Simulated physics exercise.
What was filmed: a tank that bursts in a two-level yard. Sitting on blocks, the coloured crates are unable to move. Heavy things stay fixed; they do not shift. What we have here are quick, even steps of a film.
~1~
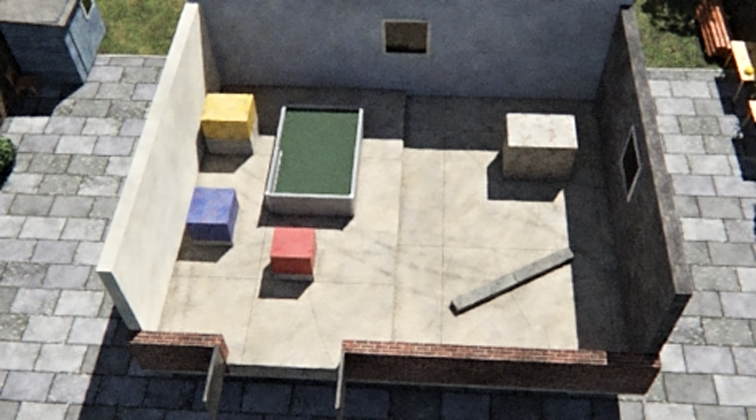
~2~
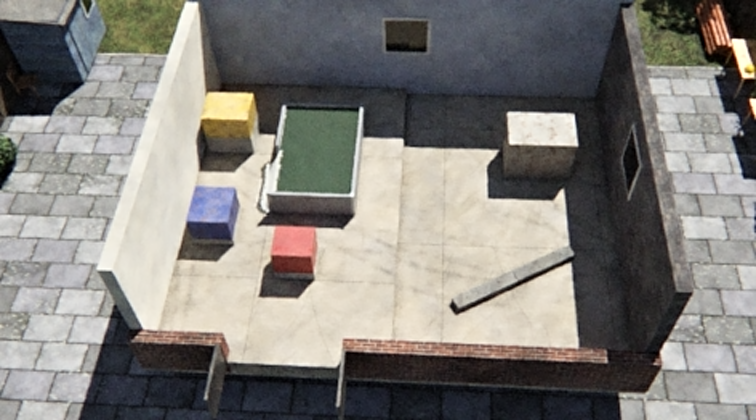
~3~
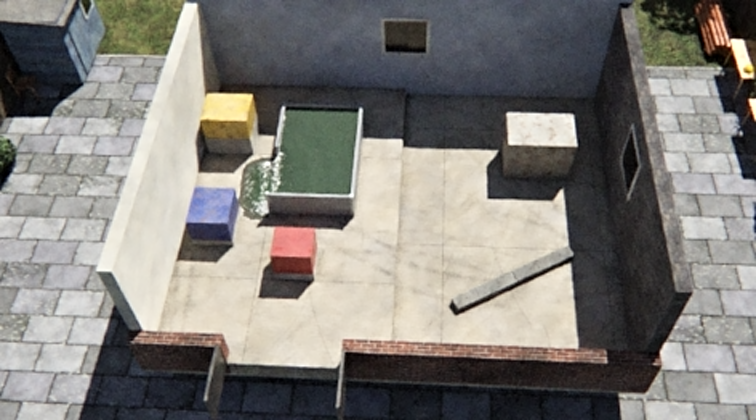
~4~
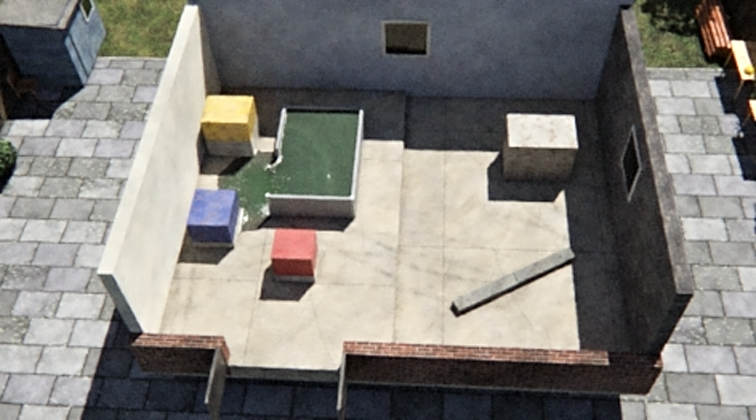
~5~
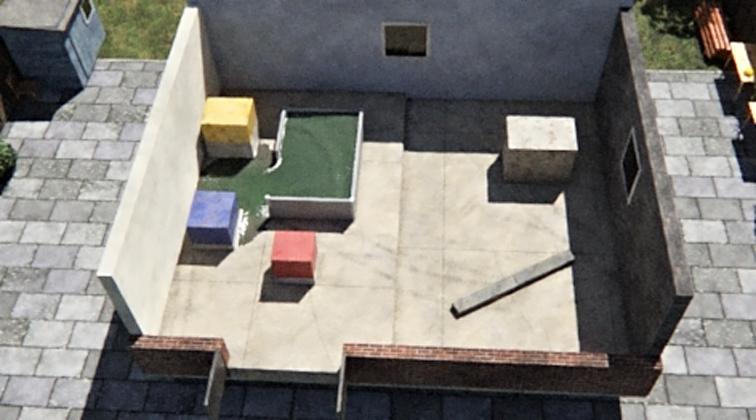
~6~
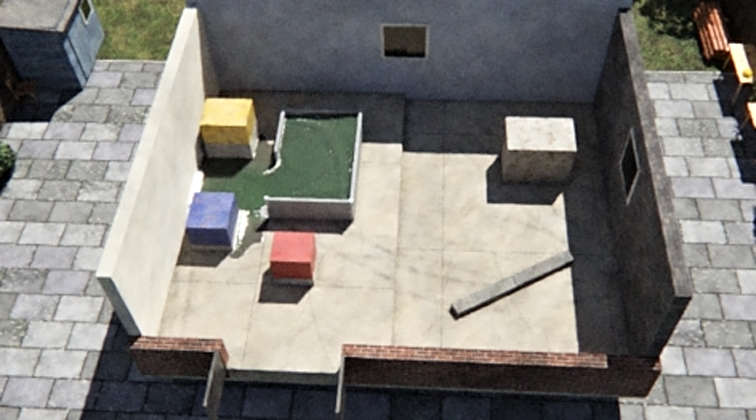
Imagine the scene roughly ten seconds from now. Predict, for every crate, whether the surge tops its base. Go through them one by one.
Result: I expect the blue crate to get touched; I expect the yellow crate to never get touched; I expect the red crate to never get touched.
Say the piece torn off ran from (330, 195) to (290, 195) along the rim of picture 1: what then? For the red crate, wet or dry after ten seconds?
The red crate gets flooded.
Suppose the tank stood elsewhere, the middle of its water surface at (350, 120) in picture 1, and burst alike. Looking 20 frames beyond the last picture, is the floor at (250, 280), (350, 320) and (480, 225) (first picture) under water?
Results in order - swamped, left untouched, left untouched.
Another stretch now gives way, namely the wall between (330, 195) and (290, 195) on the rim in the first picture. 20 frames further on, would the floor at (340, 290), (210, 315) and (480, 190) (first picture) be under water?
Spot one inundated, spot two inundated, spot three spared.
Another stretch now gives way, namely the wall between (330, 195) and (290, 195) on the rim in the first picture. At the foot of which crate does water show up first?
The red one.
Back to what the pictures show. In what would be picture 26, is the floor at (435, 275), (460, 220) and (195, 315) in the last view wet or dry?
Going through them in order, I'd say clear, clear and drenched.
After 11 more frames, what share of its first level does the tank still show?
Estimate: Close to 54 %.
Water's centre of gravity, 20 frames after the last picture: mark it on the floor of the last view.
At about (266, 194).
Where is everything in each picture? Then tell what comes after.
The first picture shows still water in the water tank at (317, 151).
In the second picture, water pours out at (277, 181) and has run to (271, 163).
In the third picture, the front is at (250, 166), out from the gap at (276, 183).
In the fourth picture, water pours out at (277, 185) and has run to (223, 176).
In the fifth picture, water pours out at (277, 187) and has run to (199, 178).
In the sixth picture, water pours out at (276, 188) and has run to (203, 158).
A moment on, water covers 10 % of the floor; the blue crate water round its plinth, the yellow crate water round its plinth, the red crate not reached.
Next, water covers 20 % of the floor; the blue crate water round its plinth, the yellow crate water round its plinth, the red crate water round its plinth.
Then, water covers 25 % of the floor; the blue crate water round its plinth, the yellow crate water round its plinth, the red crate water round its plinth.
Later, water covers 35 % of the floor; the blue crate water round its plinth, the yellow crate water round its plinth, the red crate water round its plinth.
In the end, water covers 50 % of the floor; the blue crate was topped, the yellow crate stayed above the water, the red crate stayed above the water.
